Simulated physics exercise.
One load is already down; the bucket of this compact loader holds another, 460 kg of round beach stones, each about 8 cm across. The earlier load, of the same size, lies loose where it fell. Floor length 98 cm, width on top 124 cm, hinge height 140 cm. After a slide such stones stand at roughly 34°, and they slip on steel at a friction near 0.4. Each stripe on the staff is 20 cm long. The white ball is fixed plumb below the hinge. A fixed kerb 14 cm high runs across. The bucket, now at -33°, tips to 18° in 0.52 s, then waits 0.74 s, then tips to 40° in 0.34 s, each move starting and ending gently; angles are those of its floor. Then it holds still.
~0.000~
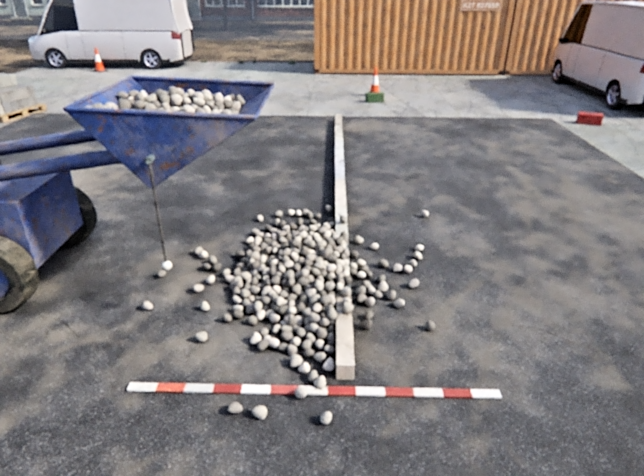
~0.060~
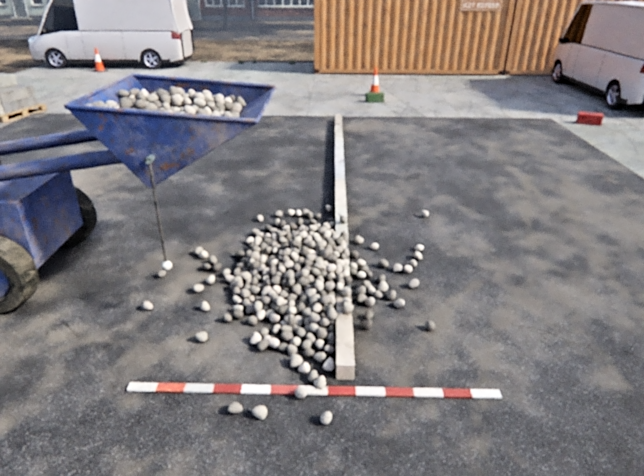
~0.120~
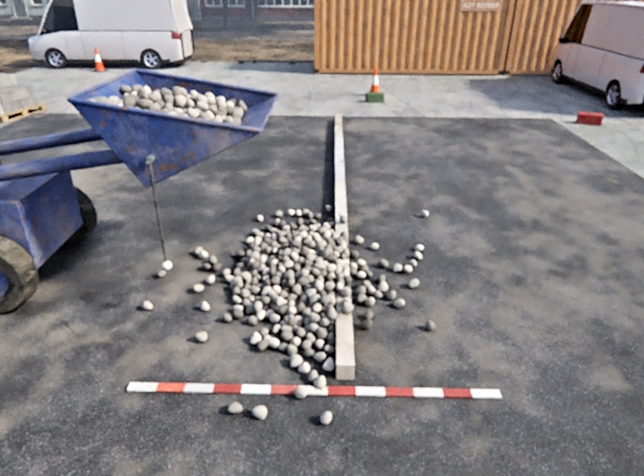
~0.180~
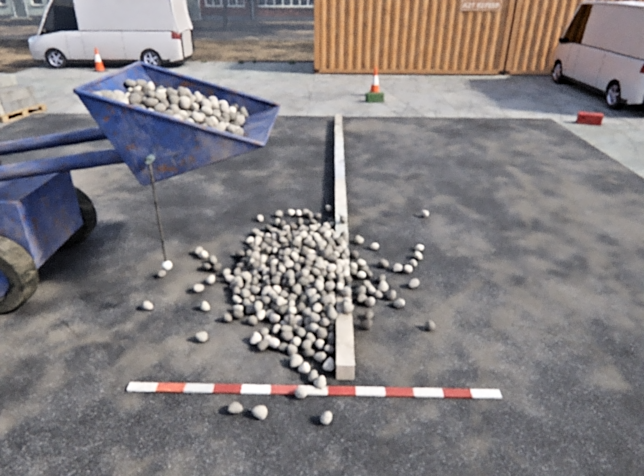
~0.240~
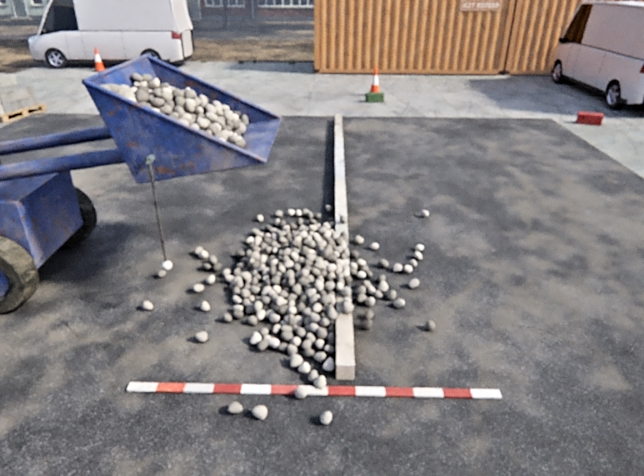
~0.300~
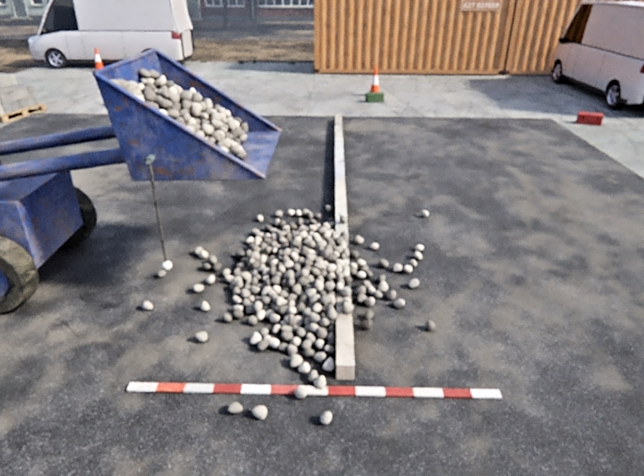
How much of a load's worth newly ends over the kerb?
Some 22 per cent is added.
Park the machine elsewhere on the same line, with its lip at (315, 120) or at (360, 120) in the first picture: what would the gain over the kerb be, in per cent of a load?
Near 75 per cent from the first place, 100 from the second.
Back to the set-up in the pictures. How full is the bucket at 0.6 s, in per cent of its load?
It holds some 100 per cent.
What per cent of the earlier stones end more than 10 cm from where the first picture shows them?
Roughly 20 per cent of them.
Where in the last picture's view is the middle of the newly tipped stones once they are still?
Around (304, 262).
After 0.4 s the floor is at 11°; in per cent of one load, 100 in the bucket, 95 on this side of the kerb, 5 over the kerb; the foremost stones are at (415, 263).
After 0.6 s the floor is at 18°; in per cent of one load, 100 in the bucket, 95 on this side of the kerb, 5 over the kerb; the foremost stones are at (415, 263).
After 2.0 s the floor is at 40°; in per cent of one load, 2 in the bucket, 172 on this side of the kerb, 26 over the kerb; the foremost stones are at (451, 255).
After 4.8 s the floor is at 40°; in per cent of one load, 0 in the bucket, 173 on this side of the kerb, 27 over the kerb; the foremost stones are at (462, 249). Net gain over the kerb, 22.
